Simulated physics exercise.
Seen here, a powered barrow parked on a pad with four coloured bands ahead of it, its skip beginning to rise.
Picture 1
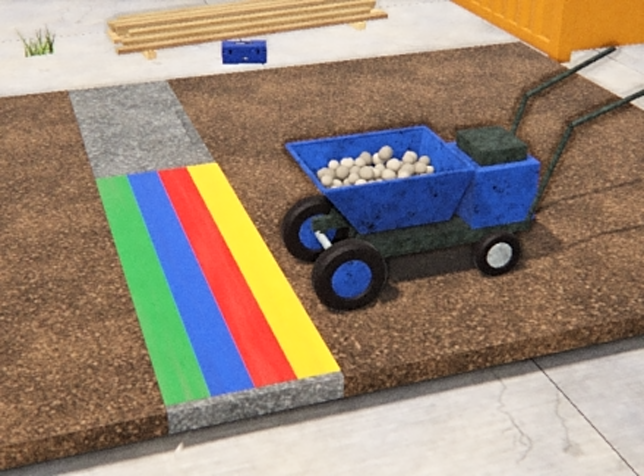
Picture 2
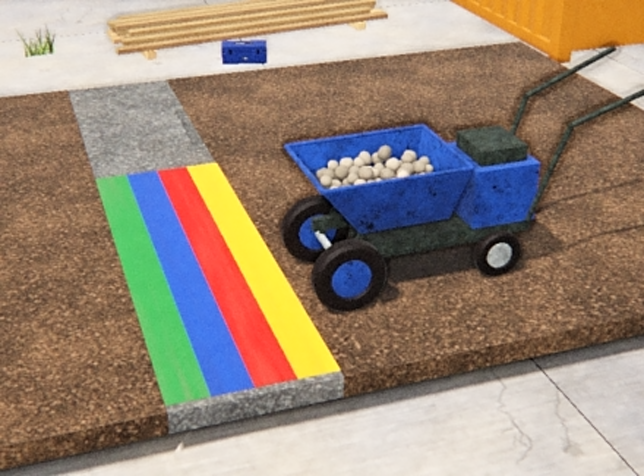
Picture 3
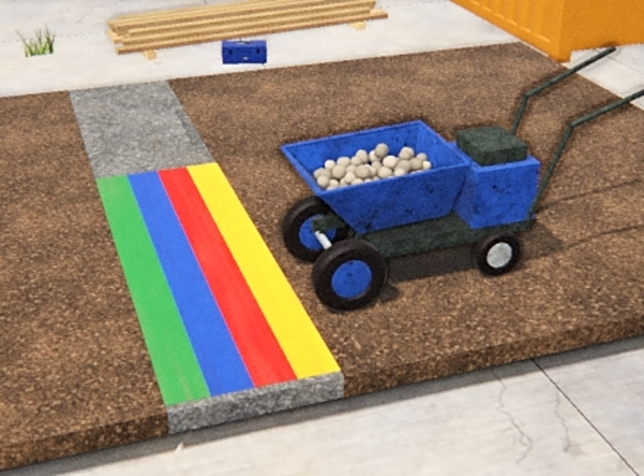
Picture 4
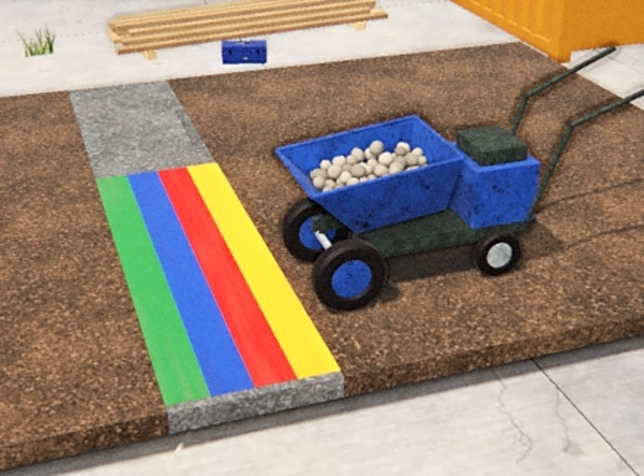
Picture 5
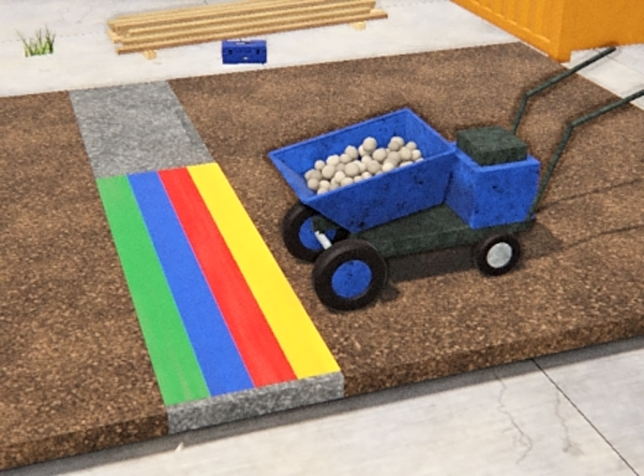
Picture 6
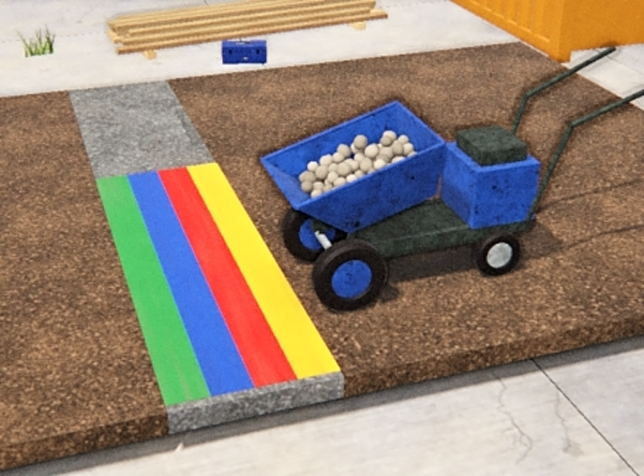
In this clip, a blue skip loaded with pale pebbles sits level on a parked barrow beside green, blue, red and yellow bands, then gradually tilts forward to the left while the barrow's wheels stay still.
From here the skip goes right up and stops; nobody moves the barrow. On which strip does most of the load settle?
Most covered: The blue band.
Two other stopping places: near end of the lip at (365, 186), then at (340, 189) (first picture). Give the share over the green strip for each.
About 10 and 10 per cent.
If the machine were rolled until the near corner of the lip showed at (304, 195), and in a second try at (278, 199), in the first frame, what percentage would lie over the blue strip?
Roughly 40 per cent, and 20 per cent.
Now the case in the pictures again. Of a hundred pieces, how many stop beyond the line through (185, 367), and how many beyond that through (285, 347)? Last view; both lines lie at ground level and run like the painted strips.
The first gives 20 %, the second 100 %.
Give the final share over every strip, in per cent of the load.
Yellow strip near 0; red strip near 30; blue strip near 40; green strip near 25.
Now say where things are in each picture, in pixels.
The first picture shows lip of the skip at (324, 192), level; top of the load at (375, 174), river pebbles; yellow strip at (301, 341); red strip at (260, 348); blue strip at (218, 356); green strip at (176, 365).
The second picture shows lip of the skip at (323, 192), level; top of the load at (374, 173).
The third picture shows lip of the skip at (319, 194), tipped barely; top of the load at (401, 173).
The fourth picture shows lip of the skip at (313, 197), tipped a little; top of the load at (397, 169).
The fifth picture shows lip of the skip at (305, 202), tipped a little; top of the load at (394, 159).
The sixth picture shows lip of the skip at (296, 208), tipped clearly; top of the load at (398, 150); yellow strip at (301, 341); red strip at (260, 348); blue strip at (218, 356); green strip at (176, 365).
Soon after the last picture, skip tipped steeply; all in the skip.
A little later, skip tipped steeply; nearly all in the skip; a stray few over the red strip; a stray few over the blue strip.
Later still, skip tipped right over; about a quarter in the skip; a small part over the red strip; about half over the blue strip; about a quarter over the green strip; a small part off the paint.
At rest, skip tipped right over; none over the yellow strip; about a quarter over the red strip; about a third over the blue strip; about a quarter over the green strip; a small part off the paint.
